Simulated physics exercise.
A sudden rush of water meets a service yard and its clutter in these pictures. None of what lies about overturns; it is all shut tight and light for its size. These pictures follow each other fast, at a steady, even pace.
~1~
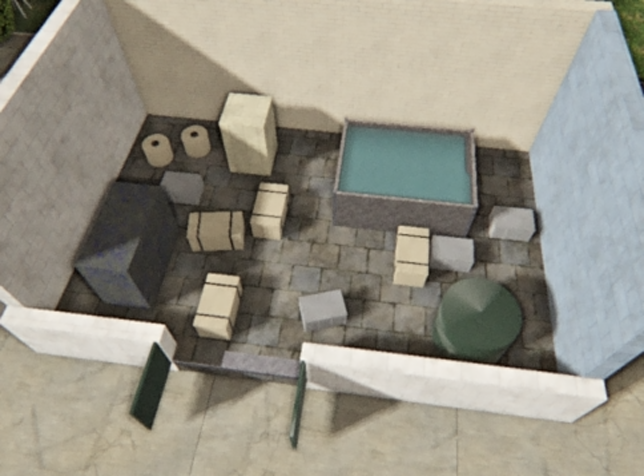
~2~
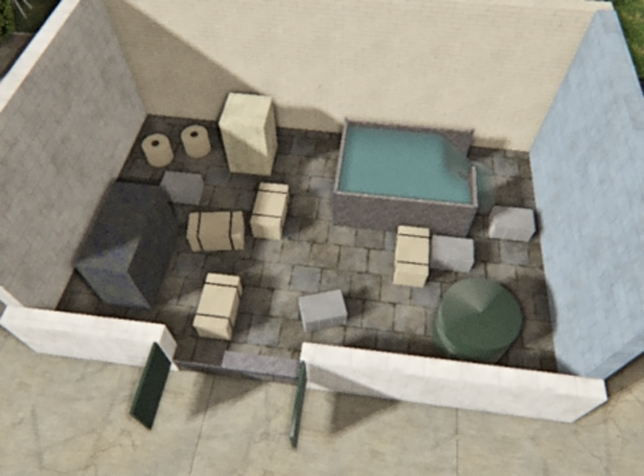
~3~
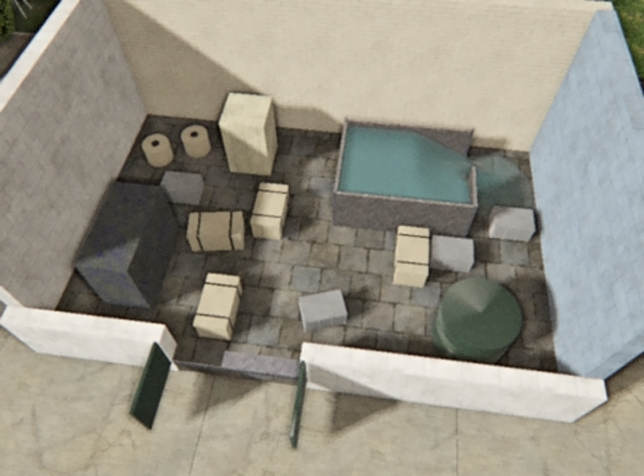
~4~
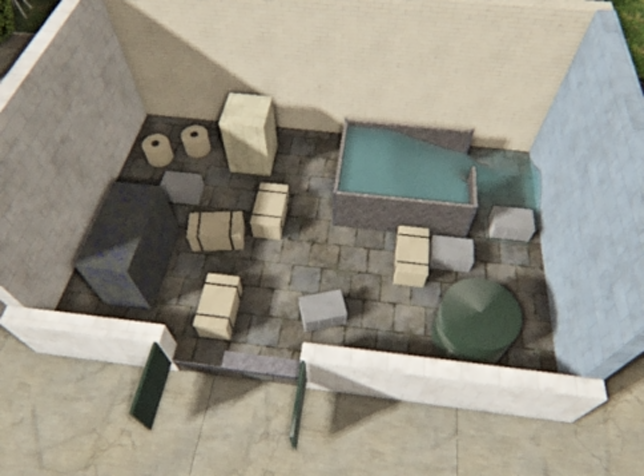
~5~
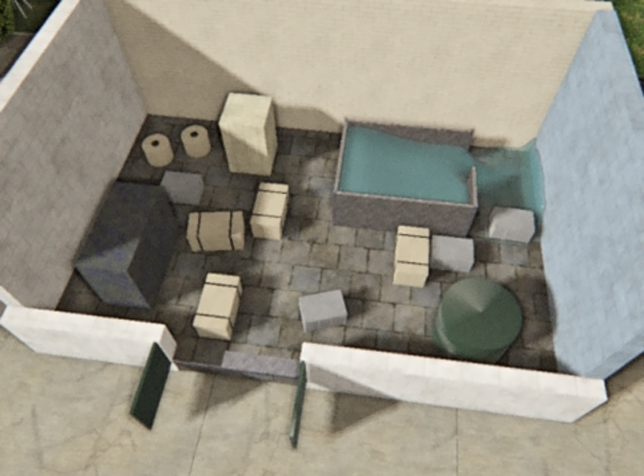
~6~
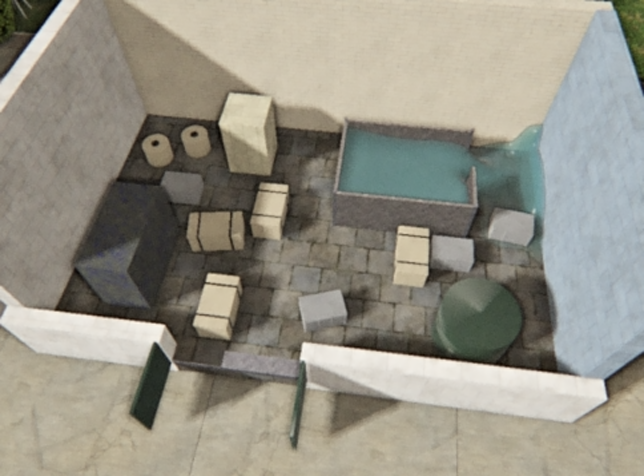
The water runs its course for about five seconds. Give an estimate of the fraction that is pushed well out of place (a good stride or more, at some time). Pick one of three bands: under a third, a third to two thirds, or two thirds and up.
Under a third.
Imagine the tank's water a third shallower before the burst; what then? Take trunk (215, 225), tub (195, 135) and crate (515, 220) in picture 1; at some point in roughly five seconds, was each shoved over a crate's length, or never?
In the order you named them: Stayed within the threshold, stayed within the threshold, went past the threshold.
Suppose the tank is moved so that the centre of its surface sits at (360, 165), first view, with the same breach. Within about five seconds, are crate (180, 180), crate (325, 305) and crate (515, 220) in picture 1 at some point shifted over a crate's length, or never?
Well, the first one didn't get far, the second got driven a long way, and the third got driven a long way.
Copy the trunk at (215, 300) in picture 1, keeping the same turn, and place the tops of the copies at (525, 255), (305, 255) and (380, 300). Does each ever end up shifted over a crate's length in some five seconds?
Per listing: Cleared out, largely stays, largely stays.
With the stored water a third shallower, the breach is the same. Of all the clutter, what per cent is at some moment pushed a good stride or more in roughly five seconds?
My estimate is around 10 percent.
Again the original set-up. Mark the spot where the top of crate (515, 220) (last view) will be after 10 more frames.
Near (483, 256).
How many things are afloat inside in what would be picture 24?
It comes to 2.
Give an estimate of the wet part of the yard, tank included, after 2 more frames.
Near 20 in a hundred.
A moment on, 0 of 10 are well off their spots; 0 afloat.
Next, 1 of 10 are well off their spots; 1 afloat.
Later, 1 of 10 are well off their spots; 2 afloat.
In the end, 2 of 10 are well off their spots, and 2 have been at some point; 2 afloat.
